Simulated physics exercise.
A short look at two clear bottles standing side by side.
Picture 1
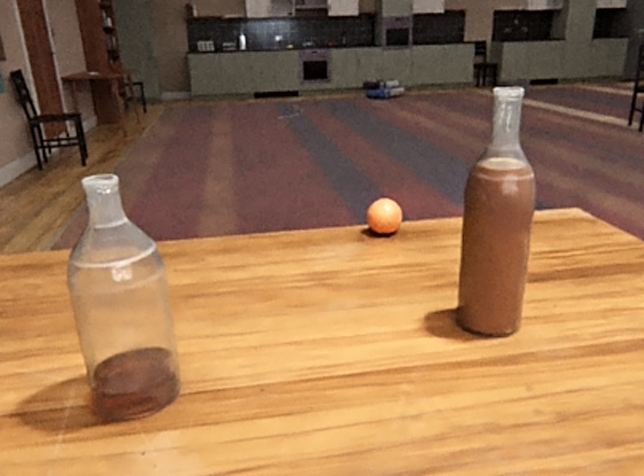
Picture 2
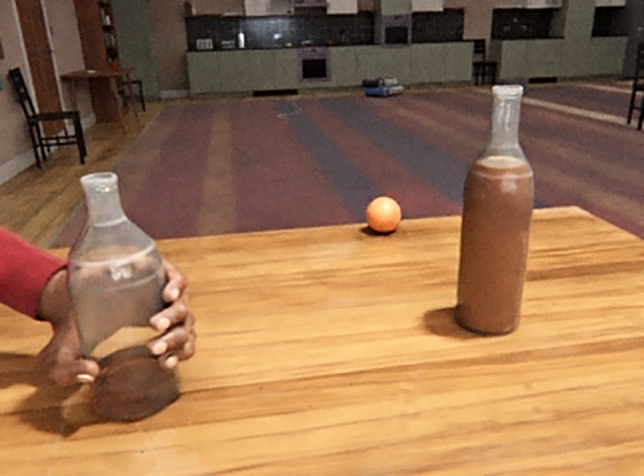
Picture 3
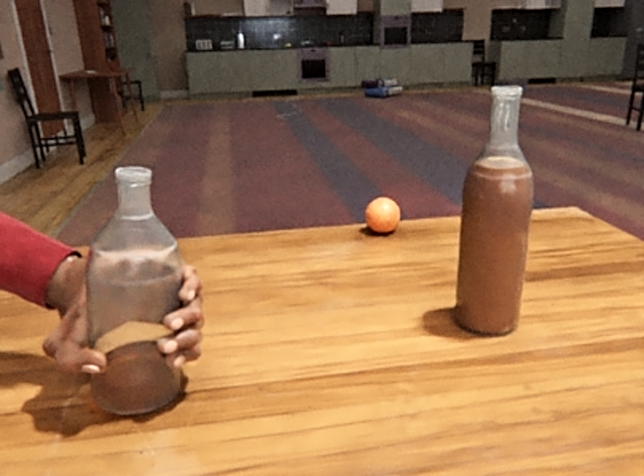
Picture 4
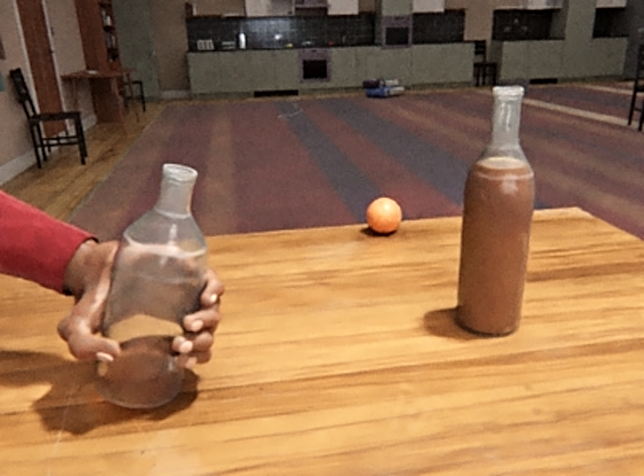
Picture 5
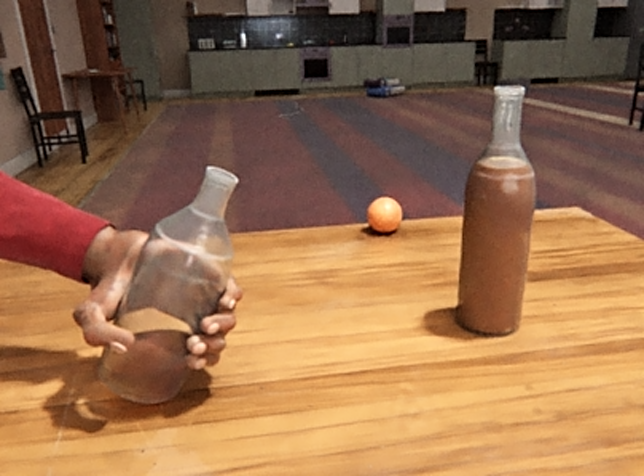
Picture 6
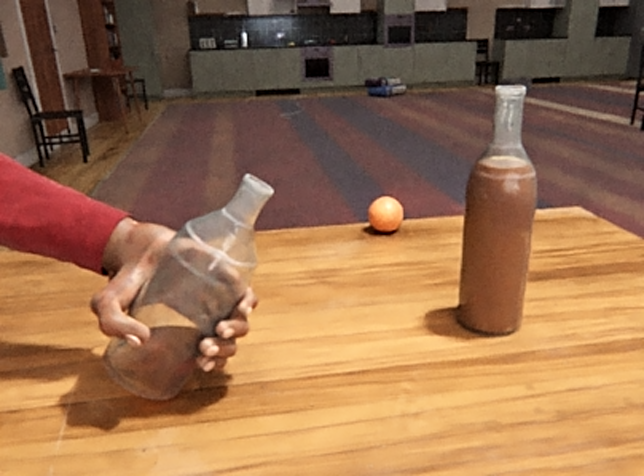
To begin with, two open clear bottles stand upright on a wooden table, the left one nearly empty and the right one mostly full of brown liquid, with an orange ball behind them. A red-sleeved hand grasps the left bottle, then tilts it steadily to the right.
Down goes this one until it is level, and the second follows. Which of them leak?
Left: It holds it all. Right: It lets some out.
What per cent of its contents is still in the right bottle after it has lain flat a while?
About 35 per cent.
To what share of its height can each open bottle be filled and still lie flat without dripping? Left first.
Roughly 26 per cent, then 22 per cent.
Next, the left bottle is nearly down; left bottle, dry at the neck.
After that, the left bottle lies flat; left bottle, dry at the neck.
Finally, both lie flat; left bottle, dry at the neck; right bottle, some has come out.
